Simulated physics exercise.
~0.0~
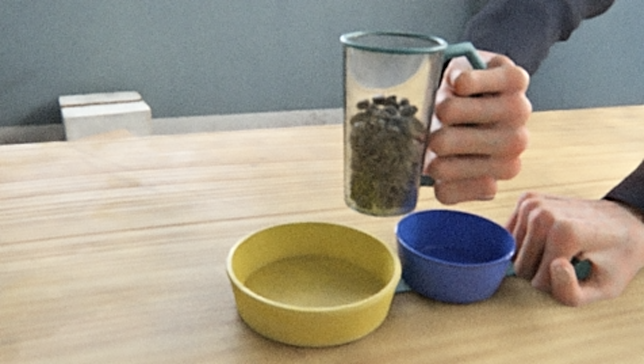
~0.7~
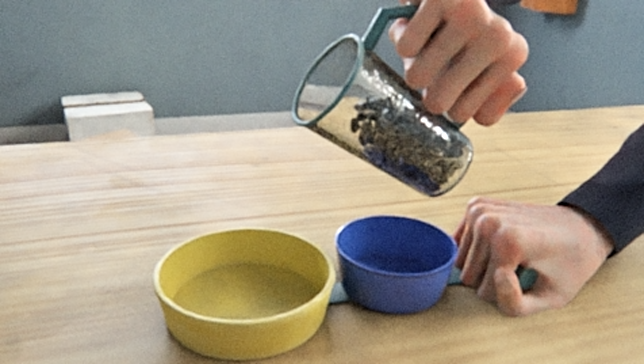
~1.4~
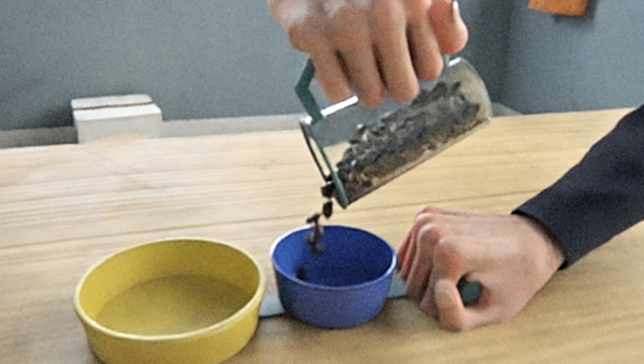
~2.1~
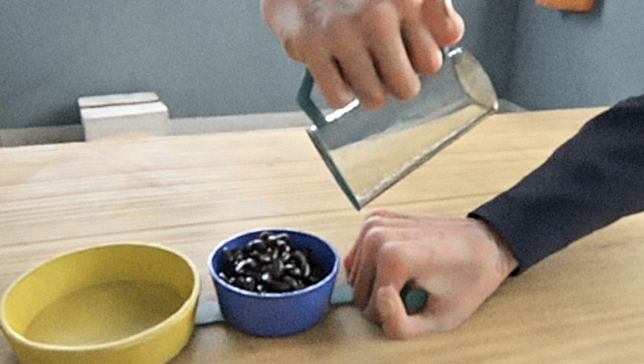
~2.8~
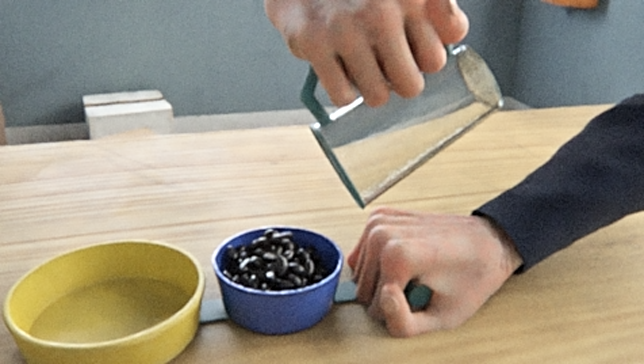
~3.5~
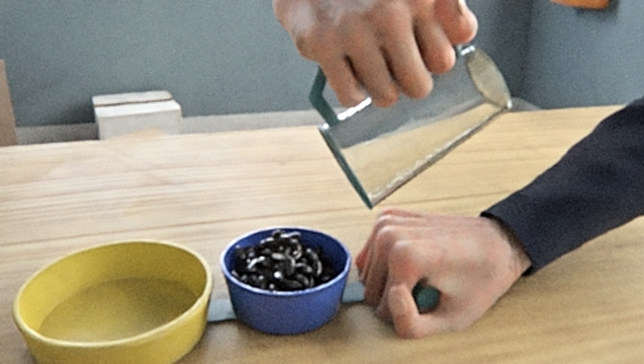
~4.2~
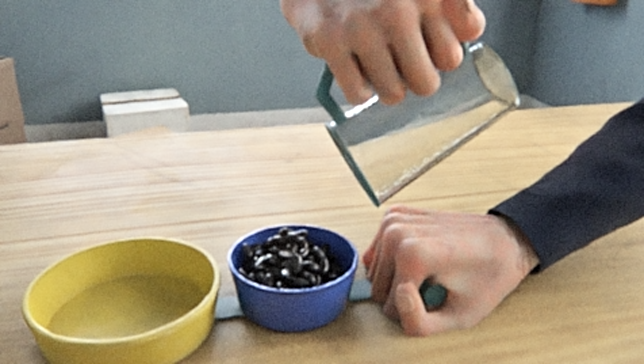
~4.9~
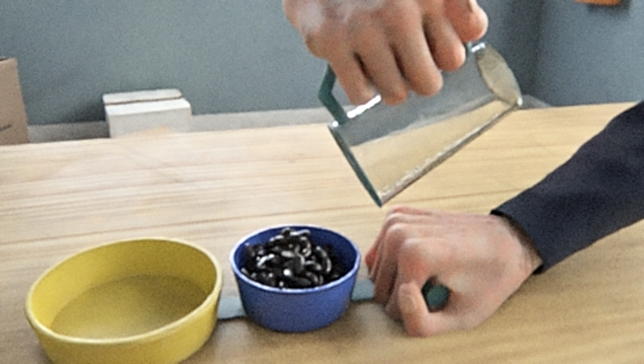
On a pale wooden table against a grey-blue wall, seen from slightly above, a yellow dish sits to the left of a smaller blue dish, the two joined by a strip. One hand holds a clear cup of dark beans above them, while the other grips the strip's handle at the right. The dishes slide left as the cup tips over, and beans begin falling into the blue dish. The cup tilts further until it is empty, then stays tipped in the hand. At the end, the beans lie heaped in the blue dish and the yellow dish remains empty.
